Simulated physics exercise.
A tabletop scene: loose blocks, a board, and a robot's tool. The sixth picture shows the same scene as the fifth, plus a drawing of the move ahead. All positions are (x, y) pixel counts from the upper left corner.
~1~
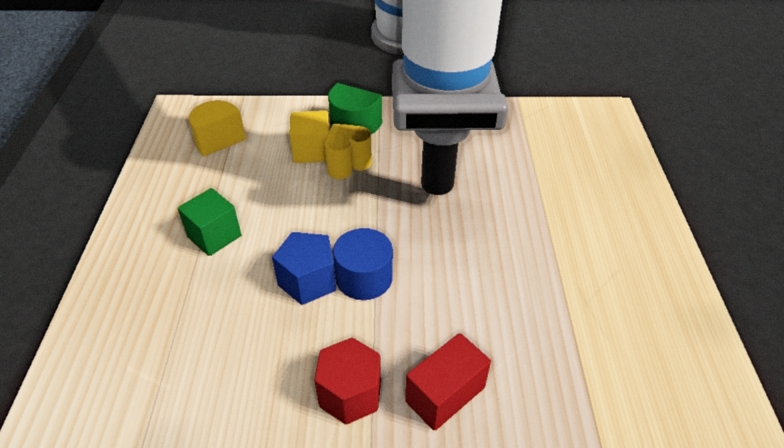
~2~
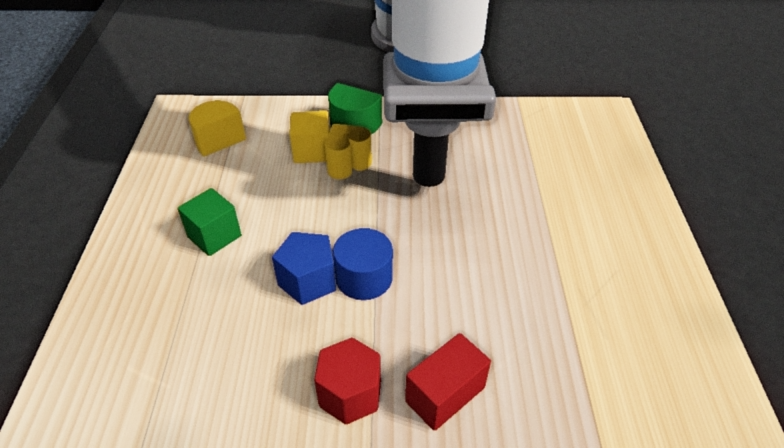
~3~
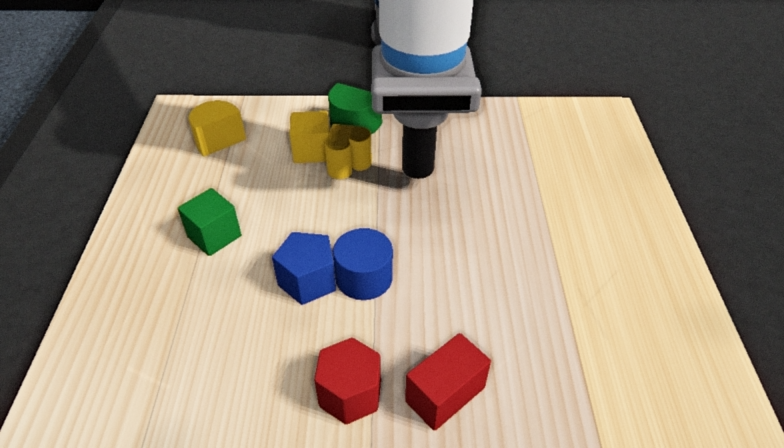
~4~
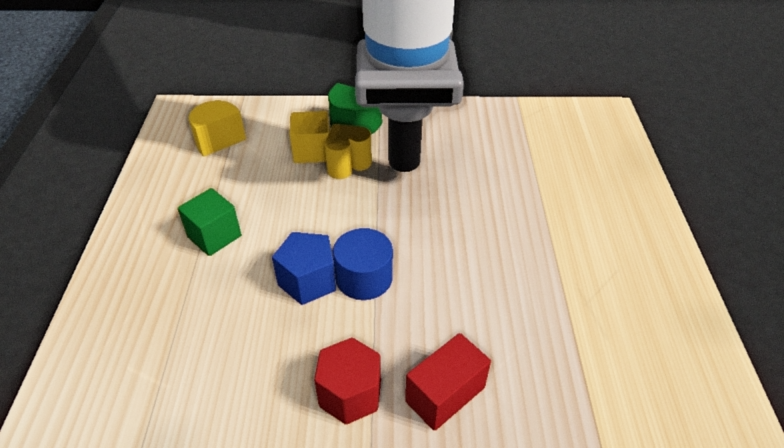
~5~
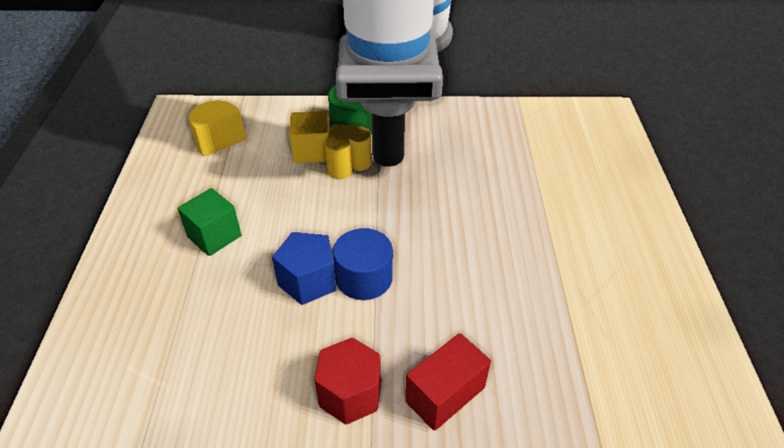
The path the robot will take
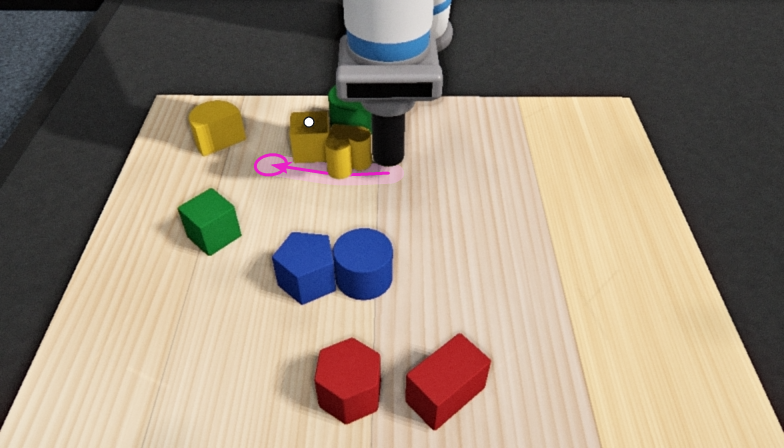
The robot's black-tipped tool moves left and slightly away above the table toward the yellow blocks.
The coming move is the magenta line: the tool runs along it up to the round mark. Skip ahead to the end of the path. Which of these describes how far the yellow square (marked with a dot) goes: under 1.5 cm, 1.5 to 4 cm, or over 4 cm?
The displacement of the yellow square is above 4 cm.
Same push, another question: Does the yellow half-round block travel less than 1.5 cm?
Yes, that is how it ends up.
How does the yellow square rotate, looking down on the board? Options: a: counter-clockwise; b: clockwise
Choice b: Clockwise.
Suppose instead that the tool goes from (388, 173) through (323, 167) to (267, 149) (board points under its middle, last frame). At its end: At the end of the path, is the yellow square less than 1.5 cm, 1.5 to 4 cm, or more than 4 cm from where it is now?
My estimate: Beyond 4 cm.
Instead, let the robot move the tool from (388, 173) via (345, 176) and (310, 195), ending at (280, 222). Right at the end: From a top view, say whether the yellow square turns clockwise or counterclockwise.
Direction: Clockwise.
The drawn path runs from (388, 173) over (328, 173) to (271, 165); the dot is on the yellow square.
The first path, step by step. One third of the way, tool at (346, 160); yellow square at (297, 120), turned 20° clockwise; yellow heart block at (330, 129).
Two thirds of the way, tool at (305, 155); yellow square at (277, 110), turned 40° clockwise; yellow heart block at (309, 122), turned 40° clockwise.
At the end, tool at (268, 150); yellow half-round block not moved; yellow square at (275, 107), turned 35° clockwise; yellow heart block at (306, 121), turned 55° clockwise.
